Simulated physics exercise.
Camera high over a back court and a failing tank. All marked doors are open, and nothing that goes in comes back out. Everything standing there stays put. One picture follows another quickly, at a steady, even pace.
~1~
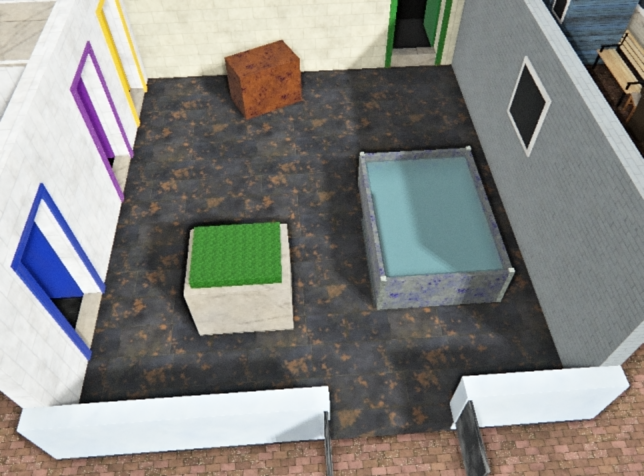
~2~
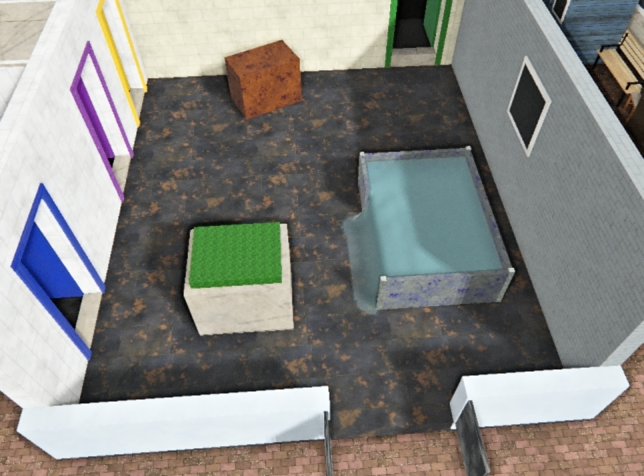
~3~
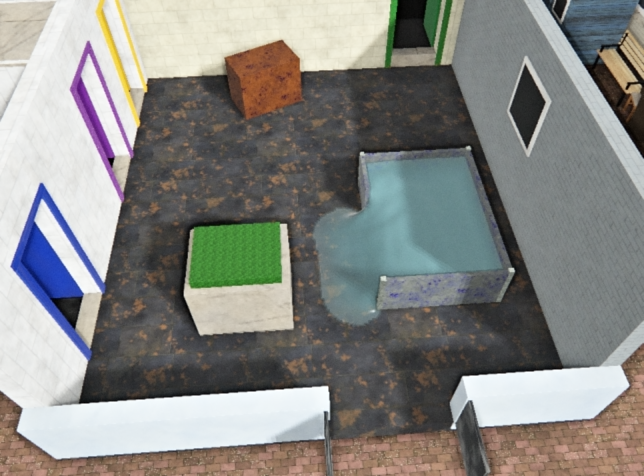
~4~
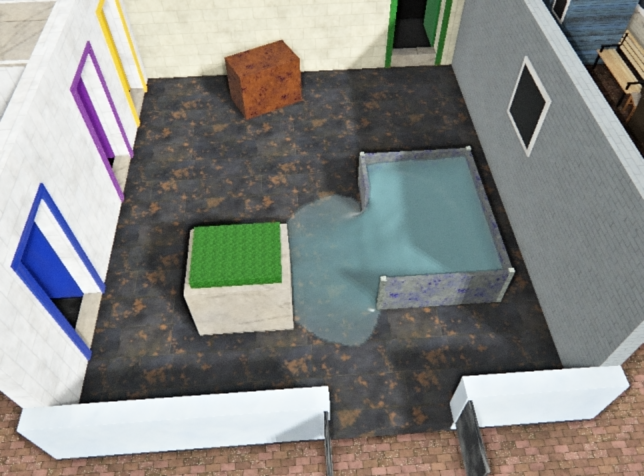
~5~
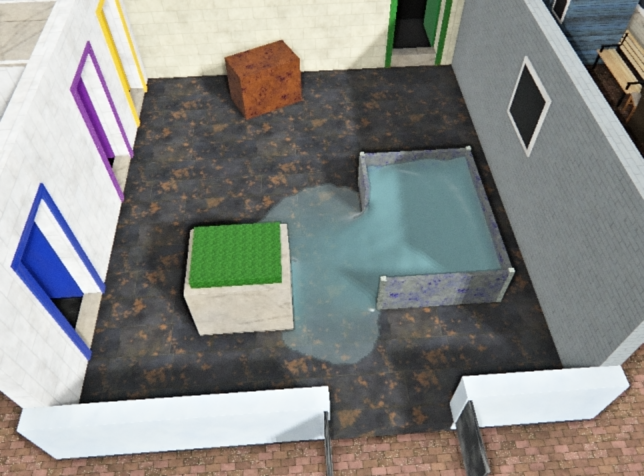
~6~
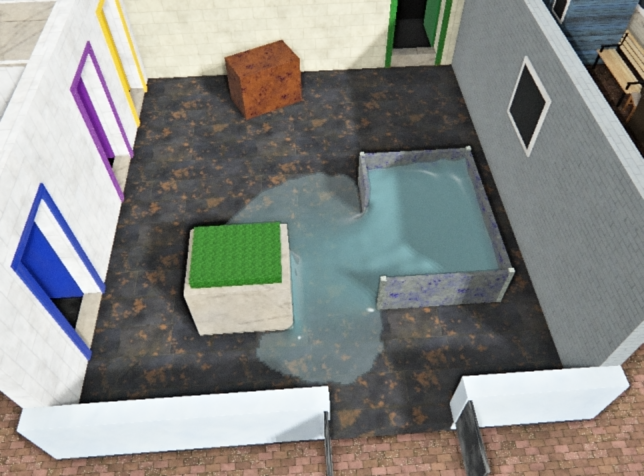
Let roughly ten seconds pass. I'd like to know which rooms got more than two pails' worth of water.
The blue door tops two buckets; the green door never tops two buckets; the purple door tops two buckets; the yellow door never tops two buckets.
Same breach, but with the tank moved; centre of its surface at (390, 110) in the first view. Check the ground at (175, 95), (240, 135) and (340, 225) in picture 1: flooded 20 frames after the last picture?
Log: Flood; flood; no flood.
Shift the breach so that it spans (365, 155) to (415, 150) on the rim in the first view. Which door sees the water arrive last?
The blue one.
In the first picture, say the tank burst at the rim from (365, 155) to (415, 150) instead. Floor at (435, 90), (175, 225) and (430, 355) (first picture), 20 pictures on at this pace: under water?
The first point is soaked, the second spared, the third spared.
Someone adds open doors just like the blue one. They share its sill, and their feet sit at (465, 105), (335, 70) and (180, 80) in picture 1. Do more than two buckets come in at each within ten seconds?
In turn: Takes less, lets less in, passes that mark.
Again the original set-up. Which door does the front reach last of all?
It's the green door.
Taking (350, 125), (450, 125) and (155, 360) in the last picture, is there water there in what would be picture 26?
In that order the points end up high and dry, high and dry and soaked.
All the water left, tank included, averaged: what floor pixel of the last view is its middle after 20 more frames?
Close to (281, 246), I reckon.
A moment on, water covers 25 % of the floor; the blue door not reached, the green door not reached, the purple door not reached, the yellow door not reached.
Next, water covers 35 % of the floor; the blue door wet at the sill, nothing in, the green door not reached, the purple door under two buckets in, the yellow door not reached.
Then, water covers 55 % of the floor; the blue door under two buckets in, the green door not reached, the purple door over two buckets in, the yellow door wet at the sill, nothing in.
Later, water covers 65 % of the floor; the blue door over two buckets in, the green door not reached, the purple door over two buckets in, the yellow door wet at the sill, nothing in.
In the end, water covers 90 % of the floor; the blue door over two buckets in, the green door wet at the sill, nothing in, the purple door over two buckets in, the yellow door wet at the sill, nothing in.
